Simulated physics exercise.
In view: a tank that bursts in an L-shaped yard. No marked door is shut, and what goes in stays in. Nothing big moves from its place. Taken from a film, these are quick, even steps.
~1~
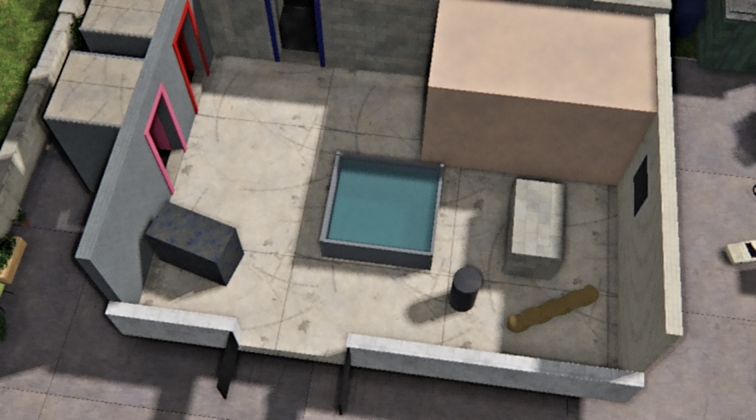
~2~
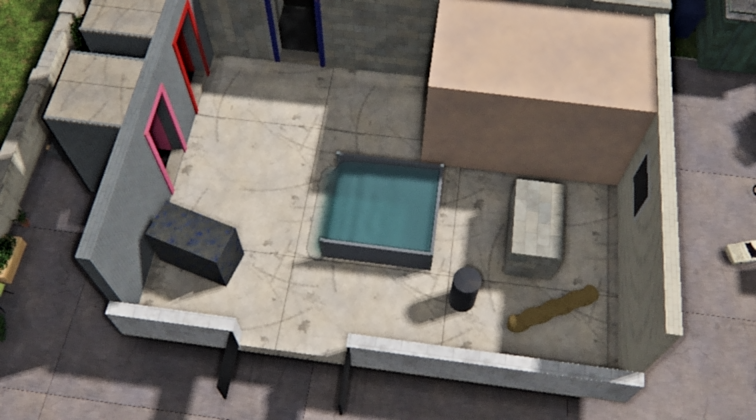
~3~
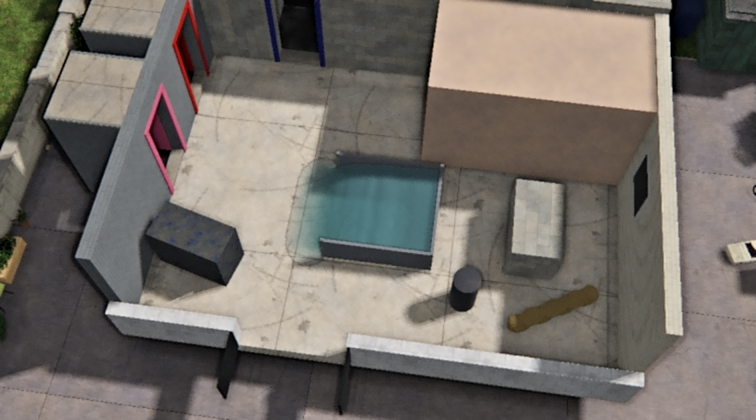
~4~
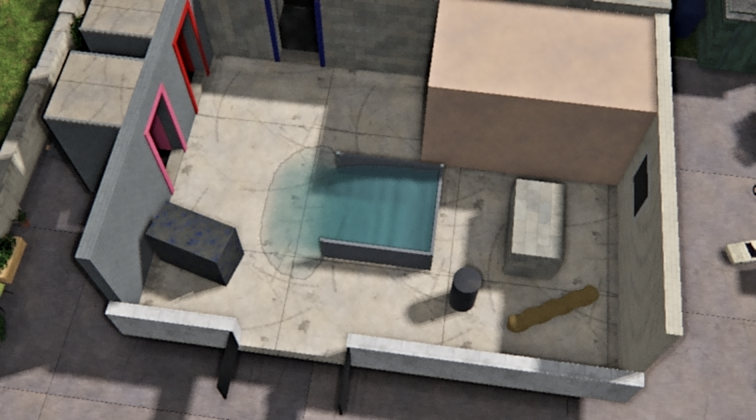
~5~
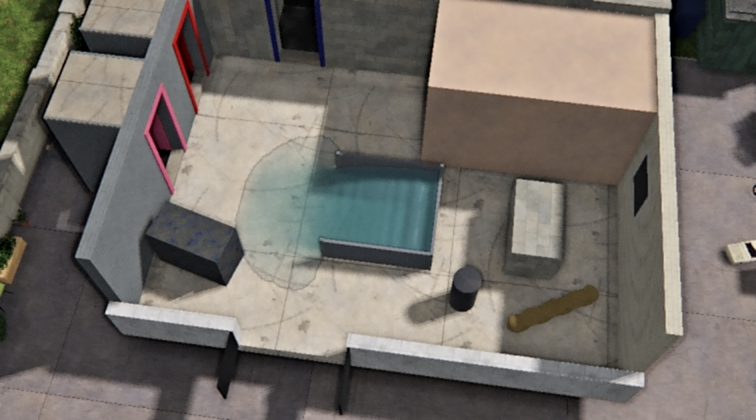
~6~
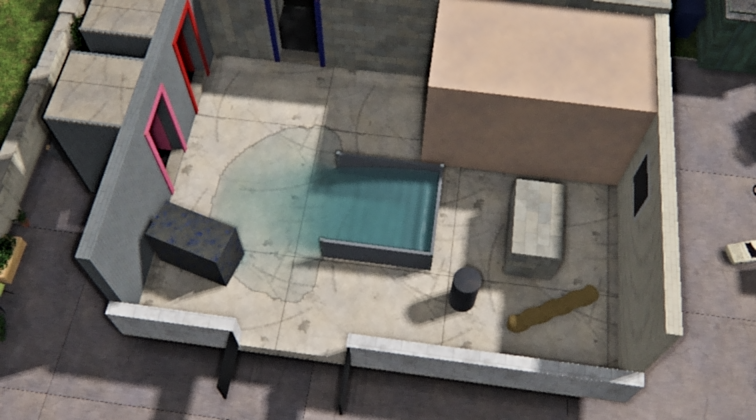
The clip opens on a walled yard seen from above, with a square open tank of still teal water near its middle. The tank's left side gives way, and water pours out leftward across the pale floor, fanning into a widening, thinning sheet that spreads to the dark block near the left wall.
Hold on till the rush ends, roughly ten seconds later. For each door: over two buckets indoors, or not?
At the end, the red door receives no more than two buckets; the pink door receives more than two buckets; the blue door receives no more than two buckets.
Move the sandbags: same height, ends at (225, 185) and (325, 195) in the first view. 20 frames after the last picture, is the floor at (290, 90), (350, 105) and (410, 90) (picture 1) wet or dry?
Well, in order they'd be waterlogged, left untouched and left untouched.
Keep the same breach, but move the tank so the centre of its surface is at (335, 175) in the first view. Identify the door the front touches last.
The door you want is the door marked blue.
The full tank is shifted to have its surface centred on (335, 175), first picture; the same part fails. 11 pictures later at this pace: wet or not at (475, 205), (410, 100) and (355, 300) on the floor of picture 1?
Bone-dry, bone-dry, bone-dry.
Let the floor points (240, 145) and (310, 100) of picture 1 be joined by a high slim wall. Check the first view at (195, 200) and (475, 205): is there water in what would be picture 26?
Result by location - first soaked, second parched.
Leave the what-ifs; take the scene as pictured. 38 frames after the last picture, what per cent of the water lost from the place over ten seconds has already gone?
My figure: 80 percent.
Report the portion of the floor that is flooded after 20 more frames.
Near 40 in a hundred.
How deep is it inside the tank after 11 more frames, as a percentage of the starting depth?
That comes to about 32 per cent.
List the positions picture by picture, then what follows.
In the first picture, the open tank at (383, 204) is whole and still.
In the second picture, the front is at a hidden place, out from the gap at (333, 207).
In the third picture, water pours out at (333, 208) and has run to (323, 162).
In the fourth picture, water pours out at (333, 209) and has run to (298, 156).
In the fifth picture, water pours out at (333, 209) and has run to (257, 169).
In the sixth picture, the front is at (226, 176), out from the gap at (333, 209).
A moment on, water covers 30 % of the floor; the red door not reached, the pink door under two buckets in, the blue door not reached.
Next, water covers 35 % of the floor; the red door wet at the sill, nothing in, the pink door far over two buckets in, the blue door not reached.
Then, water covers 40 % of the floor; the red door wet at the sill, nothing in, the pink door far over two buckets in, the blue door wet at the sill, nothing in.
Later, water covers 60 % of the floor; the red door under two buckets in, the pink door far over two buckets in, the blue door wet at the sill, nothing in.
In the end, water covers 80 % of the floor; the red door under two buckets in, the pink door far over two buckets in, the blue door wet at the sill, nothing in.
